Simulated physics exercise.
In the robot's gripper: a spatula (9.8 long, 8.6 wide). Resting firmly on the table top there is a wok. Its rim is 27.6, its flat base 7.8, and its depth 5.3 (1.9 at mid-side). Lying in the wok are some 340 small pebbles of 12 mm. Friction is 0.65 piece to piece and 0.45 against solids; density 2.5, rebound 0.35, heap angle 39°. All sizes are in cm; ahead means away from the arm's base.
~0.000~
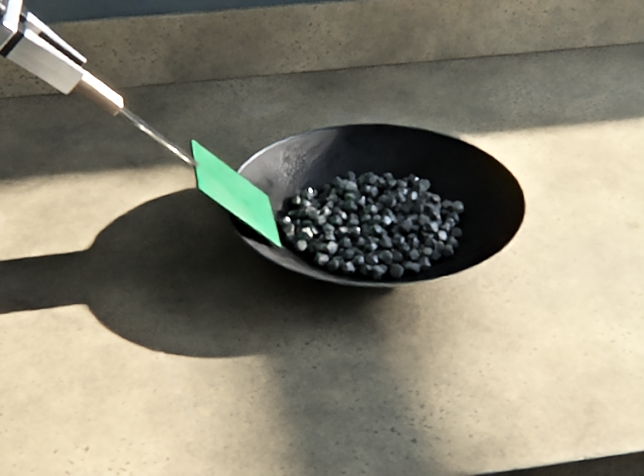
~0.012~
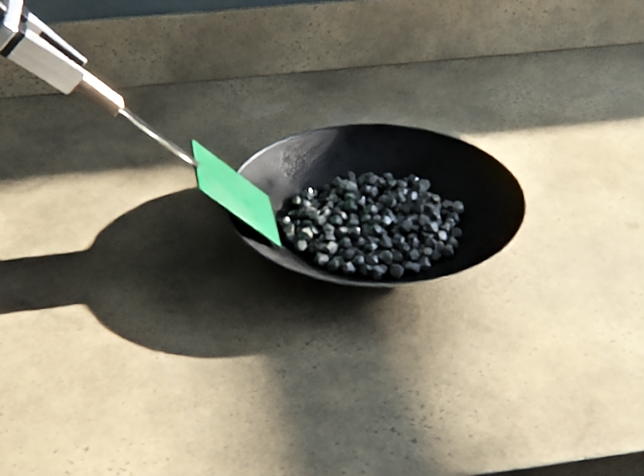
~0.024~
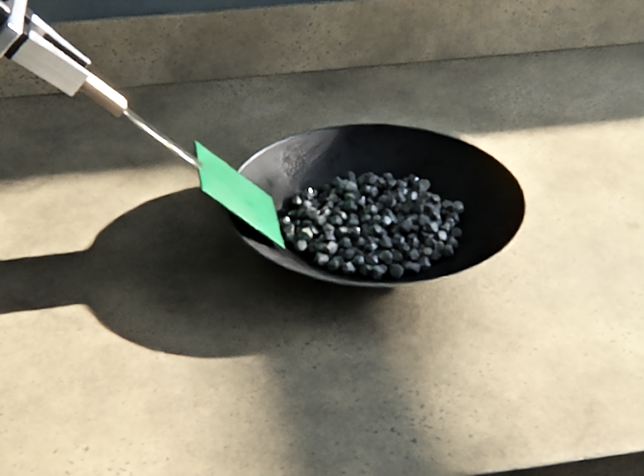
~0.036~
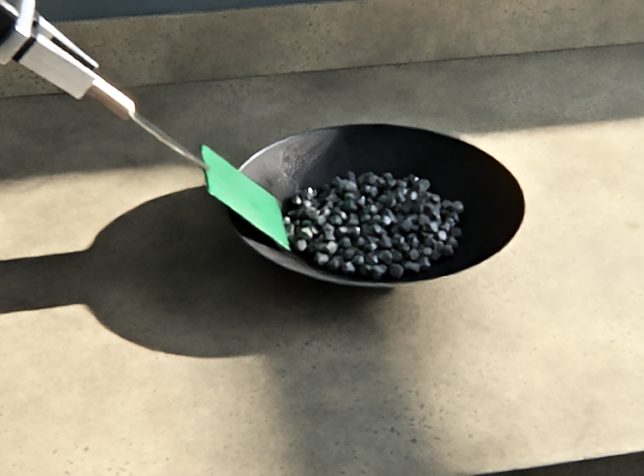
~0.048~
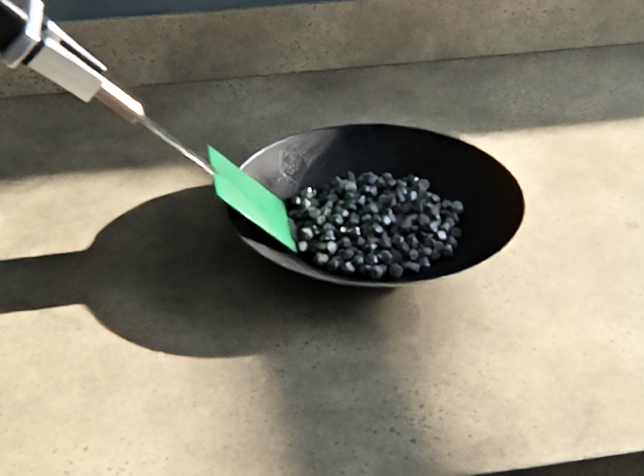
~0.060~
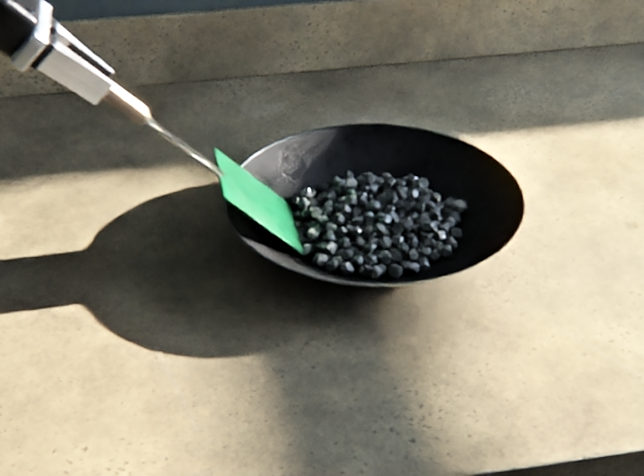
A black wok holding a heap of small, dark, glinting pebbles sits on a sunlit, speckled grey-beige table top, seen from above at an angle, its long shadow stretching left. From the upper left, a robot gripper holds a spatula with a flat green blade, slanted at the wok's left rim. The gripper slides the spatula slowly rightward, nudging the pebbles slightly, while the wok and camera stay still.
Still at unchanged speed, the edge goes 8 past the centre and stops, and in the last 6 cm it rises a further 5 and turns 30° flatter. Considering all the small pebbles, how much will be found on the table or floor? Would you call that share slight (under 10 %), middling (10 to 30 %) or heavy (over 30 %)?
It is middling.
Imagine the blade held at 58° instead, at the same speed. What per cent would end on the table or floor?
Estimate: Approx. 20 %.
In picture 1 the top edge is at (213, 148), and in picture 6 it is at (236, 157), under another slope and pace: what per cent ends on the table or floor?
It works out to about 10 %, more or less.
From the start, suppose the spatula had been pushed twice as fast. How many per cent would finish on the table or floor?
It would be roughly 40 percent.
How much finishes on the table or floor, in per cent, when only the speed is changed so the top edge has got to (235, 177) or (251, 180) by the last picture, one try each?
Respectively, some 30 and 40 per cent.
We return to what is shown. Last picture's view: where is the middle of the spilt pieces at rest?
Approximately at (553, 212).
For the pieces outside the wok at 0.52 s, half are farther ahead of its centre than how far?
That distance is around 18 cm.
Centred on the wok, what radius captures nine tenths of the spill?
The distance is roughly 25 cm.
After 0.16 s, sloping 46°, highest piece 6 above the table; 340 in the wok.
After 0.27 s, sloping 36°, highest piece 8 above the table; 325 in the wok, 1 on the table or floor, 14 on the blade or in flight.
After 0.52 s, sloping 16°, highest piece 7 above the table; 275 in the wok, 59 on the table or floor, 6 on the blade or in flight.
After 1.57 s, sloping 16°, highest piece 7 above the table; 274 in the wok, 66 on the table or floor.
At rest, 274 in the wok, 66 on the table or floor. That is 19 % on the table or floor.
